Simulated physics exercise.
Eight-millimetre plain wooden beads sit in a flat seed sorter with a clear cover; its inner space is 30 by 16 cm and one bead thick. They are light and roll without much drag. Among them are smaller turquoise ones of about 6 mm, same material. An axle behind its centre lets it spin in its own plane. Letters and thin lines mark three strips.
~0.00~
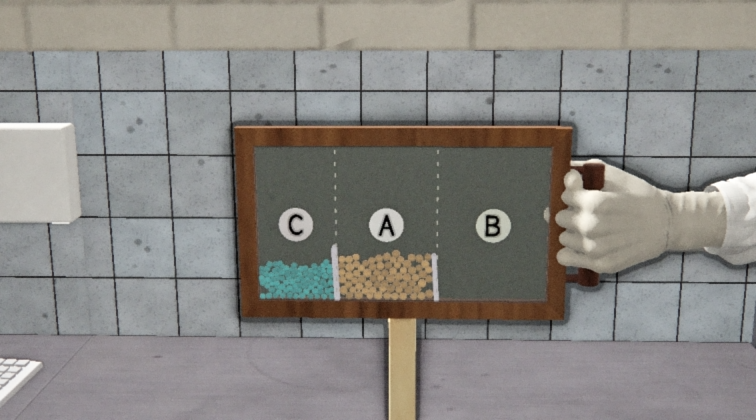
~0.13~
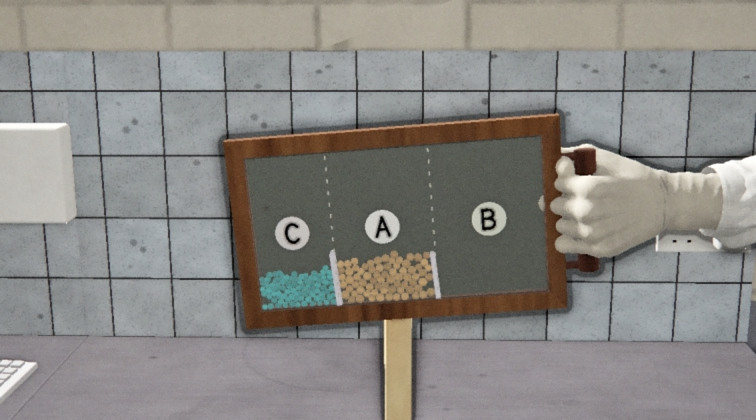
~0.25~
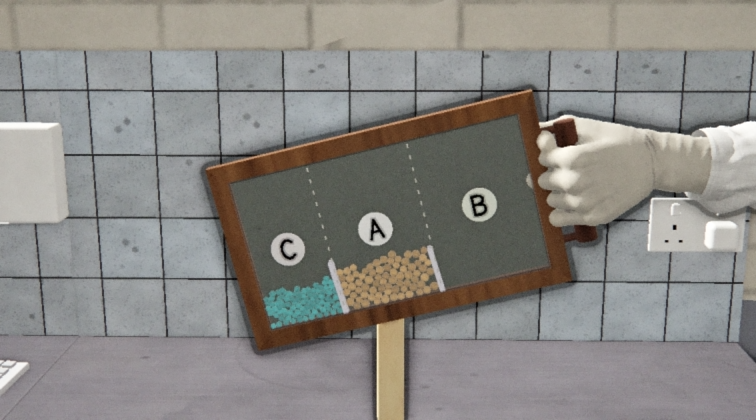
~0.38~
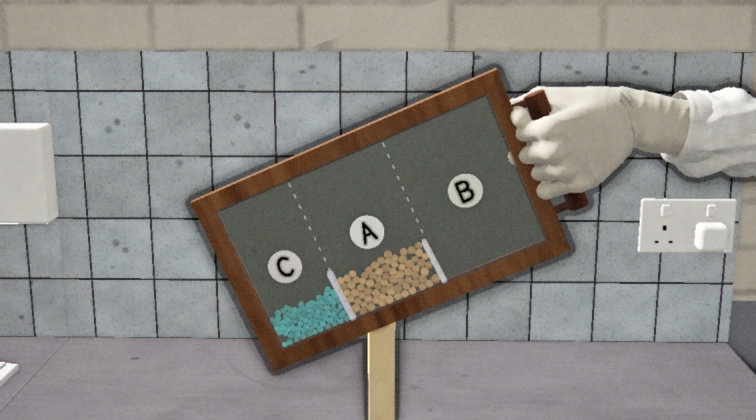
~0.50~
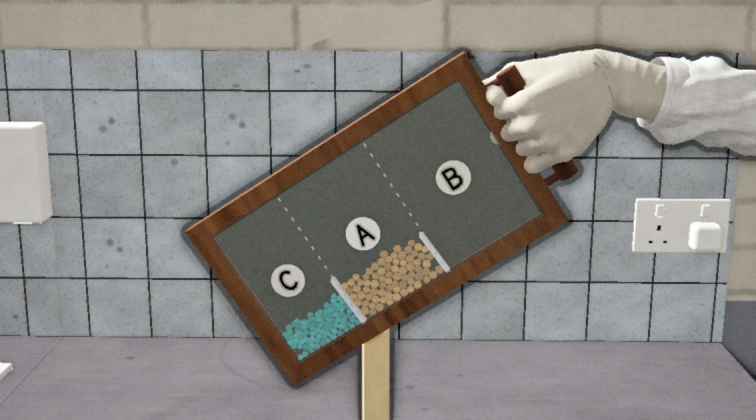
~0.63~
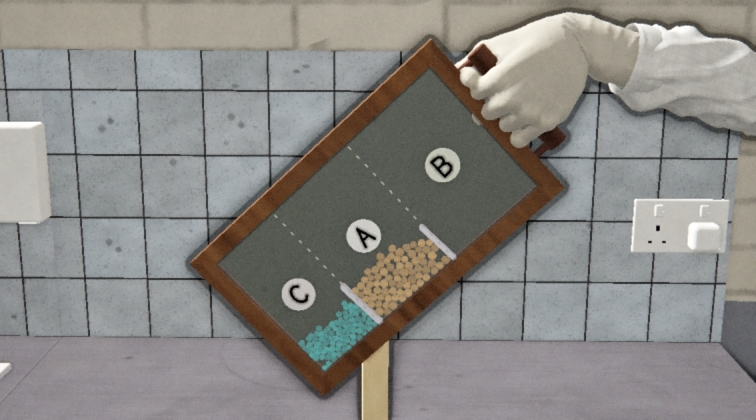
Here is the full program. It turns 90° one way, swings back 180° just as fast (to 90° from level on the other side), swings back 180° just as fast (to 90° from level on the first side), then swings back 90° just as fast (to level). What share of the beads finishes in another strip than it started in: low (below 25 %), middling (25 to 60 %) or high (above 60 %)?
It is middling.
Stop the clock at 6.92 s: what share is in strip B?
Roughly 20 per cent.
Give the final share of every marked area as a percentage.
Strip A: 15; strip B: 20; strip C: 65.
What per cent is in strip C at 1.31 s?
About 70 per cent.
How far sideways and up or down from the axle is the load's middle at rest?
Some 6 cm left and 6 cm below.
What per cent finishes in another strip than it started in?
Some 45 per cent.
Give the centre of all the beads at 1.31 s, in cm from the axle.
Some 4 cm right and 10 cm below.
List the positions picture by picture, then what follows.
In the first picture, level; about 160 beads; load centre (337, 279); top bead (396, 254); A (387, 225), B (493, 226), C (296, 225).
In the second picture, turned 5° anticlockwise; load centre (337, 284); top bead (394, 255).
In the third picture, turned 14° anticlockwise; load centre (341, 292); top bead (424, 250); wall ends (430, 249), (331, 263).
In the fourth picture, turned 24° anticlockwise; load centre (344, 300); top bead (419, 246).
In the fifth picture, turned 33° anticlockwise; load centre (352, 305); top bead (411, 243).
In the sixth picture, turned 43° anticlockwise; load centre (365, 308); top bead (430, 243); A (364, 236), B (443, 165), C (299, 294).
By 1.31 s, it stands 90° anticlockwise; the beads' middle is 4 cm right of and 10 cm below the centre; A 30 %, C 70 %; 15 % have changed strip.
By 6.92 s, it stands 45° anticlockwise; the beads' middle is 2 cm left of and 8 cm below the centre; A 15 %, B 20 %, C 65 %; 45 % have changed strip.
By 7.57 s, it stands level; the beads' middle is 7 cm left of and 6 cm below the centre; A 15 %, B 20 %, C 65 %; 45 % have changed strip.
Settled by 8.5 s, it stands level; A 15 %, B 20 %, C 65 %; 45 % have changed strip.
